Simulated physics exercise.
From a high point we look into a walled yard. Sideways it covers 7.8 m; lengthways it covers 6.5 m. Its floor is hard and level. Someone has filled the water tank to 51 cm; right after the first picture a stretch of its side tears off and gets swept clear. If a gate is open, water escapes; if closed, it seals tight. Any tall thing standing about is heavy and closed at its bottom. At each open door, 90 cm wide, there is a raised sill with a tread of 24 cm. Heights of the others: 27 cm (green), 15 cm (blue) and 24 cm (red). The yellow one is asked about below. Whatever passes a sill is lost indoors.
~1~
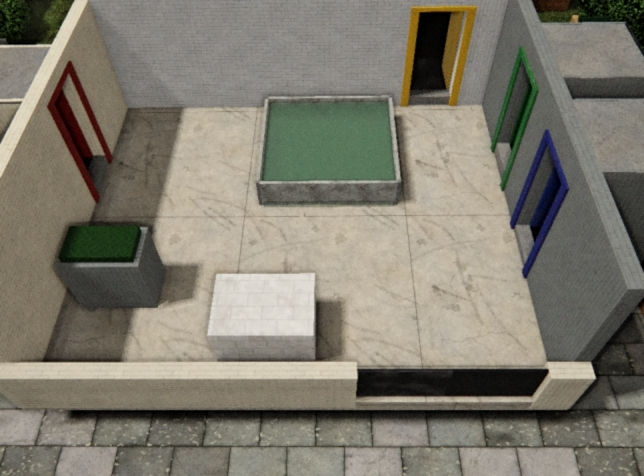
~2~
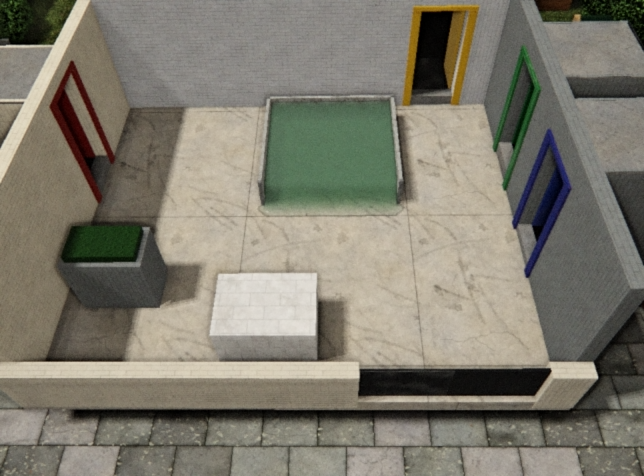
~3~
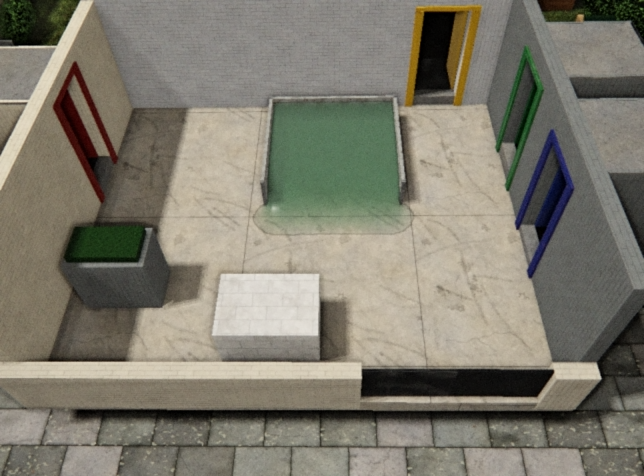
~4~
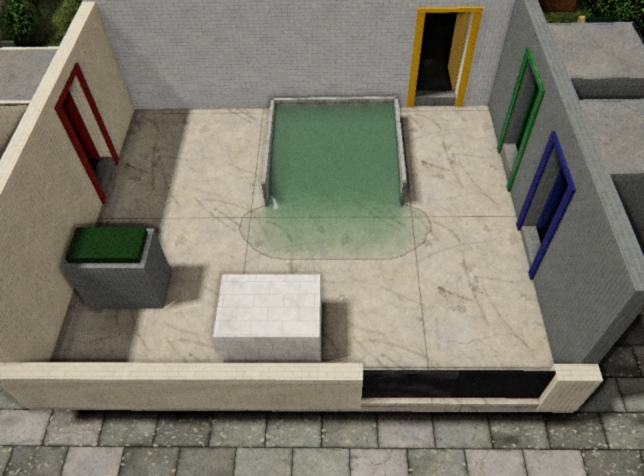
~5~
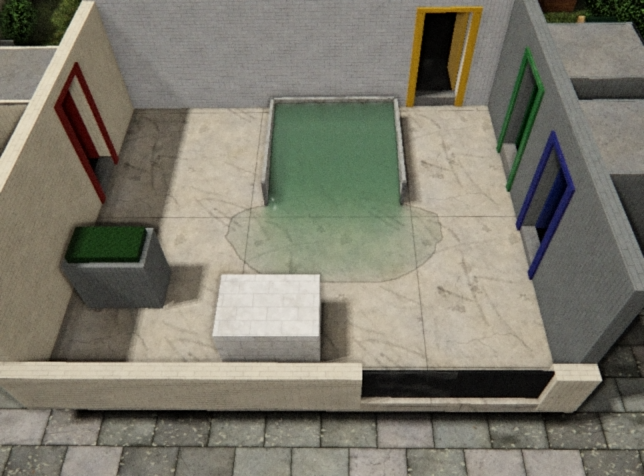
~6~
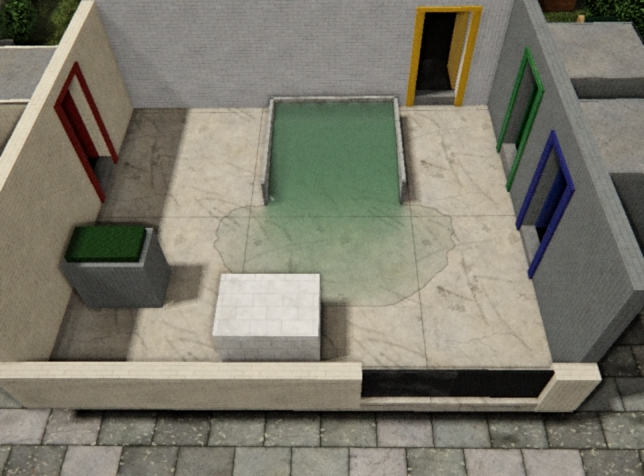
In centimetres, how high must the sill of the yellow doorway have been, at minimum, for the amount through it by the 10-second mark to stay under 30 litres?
It must have been at least 10.5 cm high.
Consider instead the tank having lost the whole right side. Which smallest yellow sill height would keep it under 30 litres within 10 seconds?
A height of around 22 cm.
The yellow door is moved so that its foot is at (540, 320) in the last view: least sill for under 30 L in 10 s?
You'd want it roughly 15 cm high.
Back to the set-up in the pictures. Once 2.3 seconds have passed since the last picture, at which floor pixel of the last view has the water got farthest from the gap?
The farthest wet point sits near (41, 385).
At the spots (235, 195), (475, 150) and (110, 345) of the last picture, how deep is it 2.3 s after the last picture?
Taking the spots in order: About 0, 0 and 3 centimetres.
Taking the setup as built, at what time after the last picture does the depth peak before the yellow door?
It peaks at about 6.5 s.
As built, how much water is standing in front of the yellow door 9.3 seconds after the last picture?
About 11.5 cm.
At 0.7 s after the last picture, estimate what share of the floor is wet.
Some 30 in a hundred.
Then, 0.7 s after the last picture water covers 30 % of the floor, deepest (32 cm) near (305, 304); it has not reached the yellow door.
Then, 2.3 s after the last picture water covers 45 % of the floor, deepest (39 cm) near (556, 387); it has not reached the yellow door.
Then, 9.3 s after the last picture water covers 100 % of the floor, deepest (14 cm) near (304, 112); 11 cm at the yellow door, 0 litres in over its 23 cm sill.
At the yellow door as built, the water peaked near 18 cm, 6.5 s after the last picture.
With a sill of 9.5 cm, 44 litres would have come in within the 10 s; with 12.5 cm, 14 litres. So under 30 litres takes about 10.5 cm.
